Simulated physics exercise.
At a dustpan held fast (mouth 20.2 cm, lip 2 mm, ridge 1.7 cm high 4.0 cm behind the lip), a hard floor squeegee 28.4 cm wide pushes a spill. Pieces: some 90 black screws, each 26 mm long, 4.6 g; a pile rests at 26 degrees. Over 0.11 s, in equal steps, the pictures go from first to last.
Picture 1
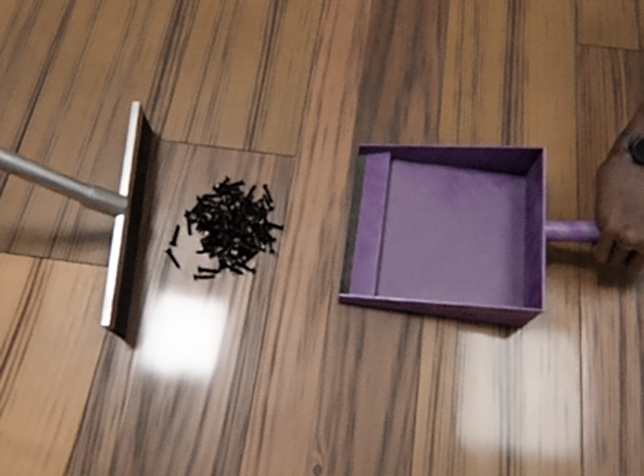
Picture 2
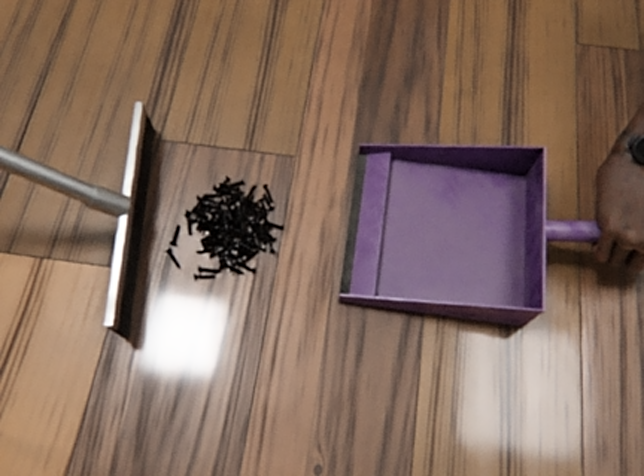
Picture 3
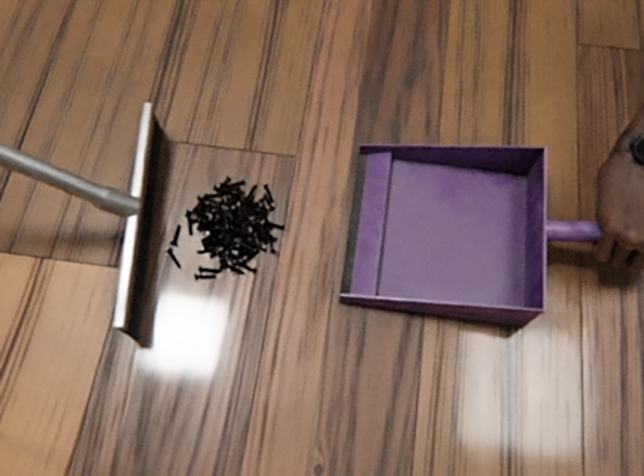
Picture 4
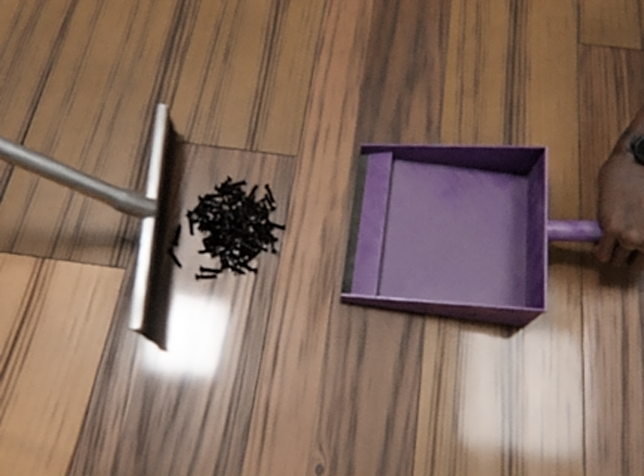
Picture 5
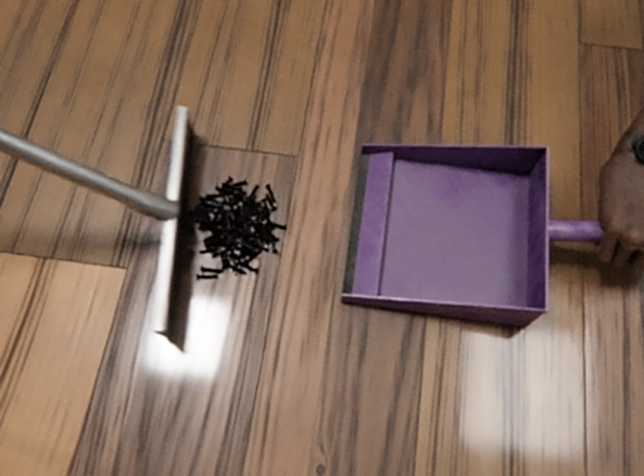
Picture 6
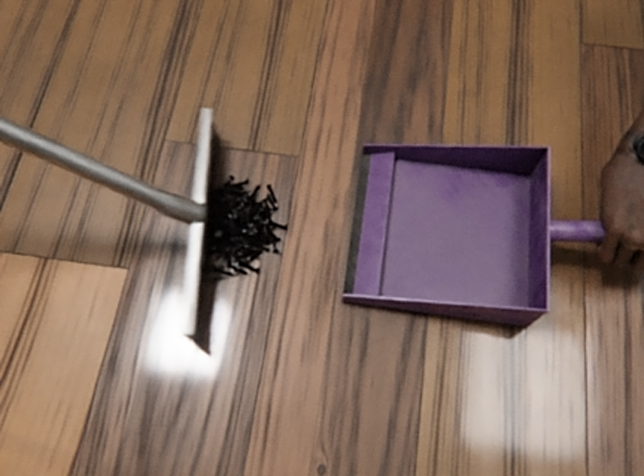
In the video, a squeegee with a metal handle slides right across a wooden floor, reaching a pile of small black screws and pushing into its left side, while a hand at the right holds a purple dustpan still.
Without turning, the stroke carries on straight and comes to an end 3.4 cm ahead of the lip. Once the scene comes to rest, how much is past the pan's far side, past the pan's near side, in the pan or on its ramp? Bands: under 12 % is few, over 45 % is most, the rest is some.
Past the pan's far side: Few; past the pan's near side: Few; in the pan or on its ramp: Most.
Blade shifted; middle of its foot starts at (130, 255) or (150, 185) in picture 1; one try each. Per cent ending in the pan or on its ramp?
Roughly 50 % and 55 %.
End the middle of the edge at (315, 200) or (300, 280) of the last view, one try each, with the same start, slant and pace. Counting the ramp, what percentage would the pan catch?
Roughly 60 per cent for the first try and 50 per cent for the second.
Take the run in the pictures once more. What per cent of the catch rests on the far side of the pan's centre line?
Roughly 40 percent.
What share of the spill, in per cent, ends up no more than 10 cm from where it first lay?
I'd guess some 0 per cent.
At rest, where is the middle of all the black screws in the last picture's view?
Around (381, 237).
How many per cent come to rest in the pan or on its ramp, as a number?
Roughly 60 per cent.
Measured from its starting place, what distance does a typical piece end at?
I'd put it near 18 cm.
Then, 0.06 s after the last picture, middle of the blade 10 cm from the lip; 0 % over the lip, far side 0 %, near side 0 %.
Then, 0.11 s after the last picture, middle of the blade 6 cm from the lip; 0 % over the lip, far side 0 %, near side 5 %.
Then, 0.29 s after the last picture, middle of the blade 5 cm from the lip; 70 % over the lip, far side 0 %, near side 10 %.
In the end, far side 0 %, near side 10 %, pan 60 %, in front of the lip or behind the blade 30 %.
